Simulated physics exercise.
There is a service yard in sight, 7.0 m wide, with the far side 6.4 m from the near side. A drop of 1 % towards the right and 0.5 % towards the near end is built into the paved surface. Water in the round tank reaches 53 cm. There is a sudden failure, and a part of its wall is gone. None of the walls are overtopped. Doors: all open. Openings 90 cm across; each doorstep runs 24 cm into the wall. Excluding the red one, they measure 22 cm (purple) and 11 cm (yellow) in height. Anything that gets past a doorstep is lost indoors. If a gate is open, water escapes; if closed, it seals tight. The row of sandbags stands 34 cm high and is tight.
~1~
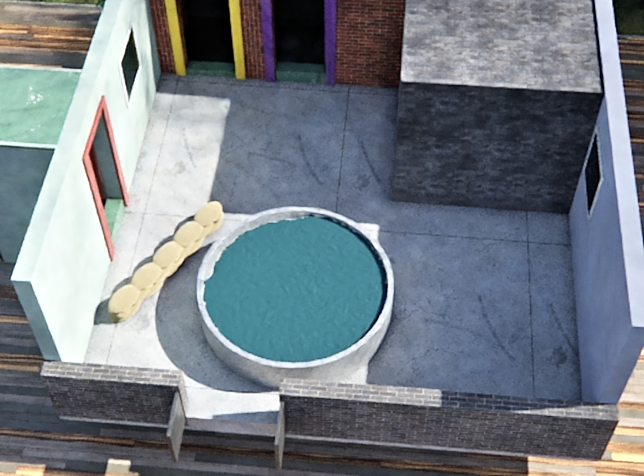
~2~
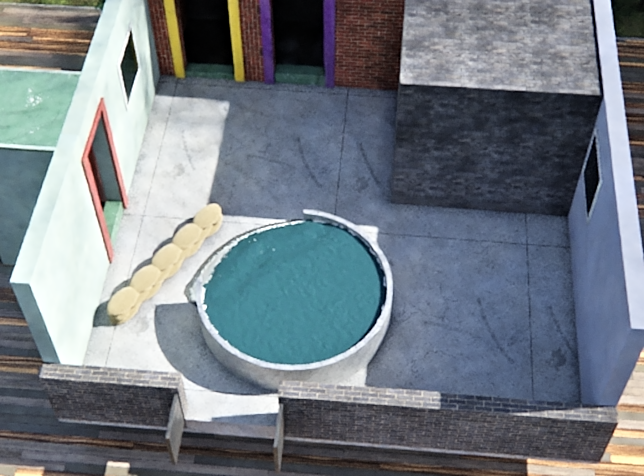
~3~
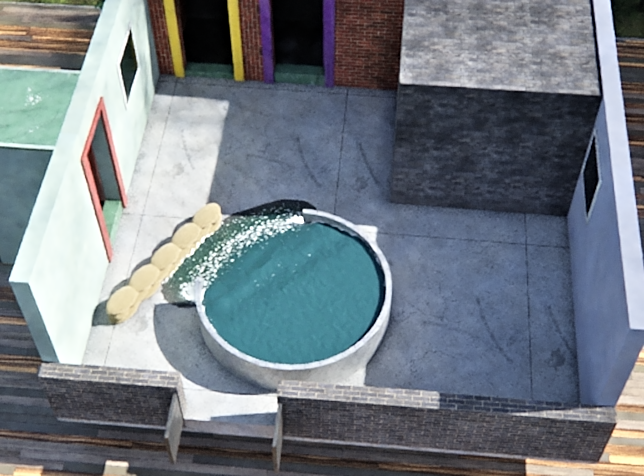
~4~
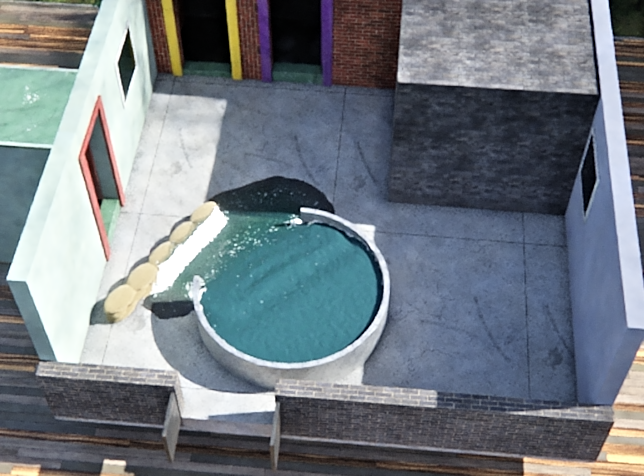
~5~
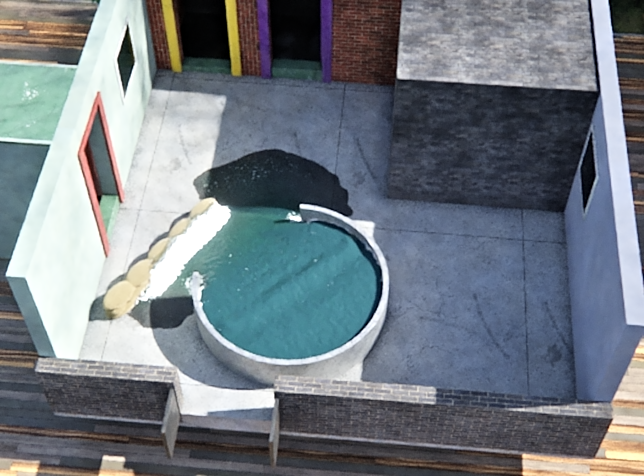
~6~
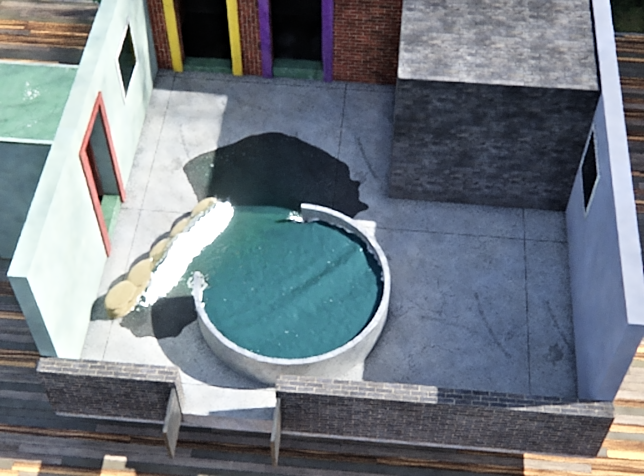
Teal water stands in a round pale tank in a paved, walled yard, seen from high above through an almost unmoving view. A slanting row of cream rounded sacks lies left of it, near a red-framed door, with yellow and purple doorways behind and a dark grey block at right. The tank's upper-left wall opens, and water pours out, foams white against the sacks and spreads darkly across the paving behind.
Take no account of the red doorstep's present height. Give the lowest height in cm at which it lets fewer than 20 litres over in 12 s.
Roughly 8 cm.
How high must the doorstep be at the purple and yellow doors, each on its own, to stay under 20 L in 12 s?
About 17 cm at purple and about 17 cm at yellow.
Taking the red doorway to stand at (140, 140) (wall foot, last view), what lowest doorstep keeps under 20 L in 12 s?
Minimum: About 7.5 cm.
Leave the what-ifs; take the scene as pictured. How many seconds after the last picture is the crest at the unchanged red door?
I'd say near 8.5 seconds.
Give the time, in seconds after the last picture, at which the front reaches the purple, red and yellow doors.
The flood shows up at purple at 0.7 s, at red at 0.9 s, and at yellow at 0.8 s.
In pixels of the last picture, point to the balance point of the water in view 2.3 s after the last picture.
The water's centre is at about (257, 233).
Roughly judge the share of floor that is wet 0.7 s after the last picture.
Close to 35 per cent of it is wet.
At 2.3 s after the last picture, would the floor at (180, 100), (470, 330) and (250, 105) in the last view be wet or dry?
In that order: Wet, not reached, flooded.
Then, 0.7 s after the last picture water covers 35 % of the floor, deepest (40 cm) near (205, 250); it has not reached the red door.
Then, 2.3 s after the last picture water covers 55 % of the floor, deepest (33 cm) near (383, 88); 1 cm at the red door, 0 litres in over its 22 cm doorstep.
Then, 11.3 s after the last picture water covers 90 % of the floor, deepest (12 cm) near (201, 212); 9 cm at the red door, 0 litres in over its 22 cm doorstep.
At the red door as built, the water peaked near 12 cm, 8.7 s after the last picture.
With a doorstep of 7 cm, 32 litres would have come in within the 12 s; with 9.5 cm, 8 litres. So under 20 litres takes about 8 cm.
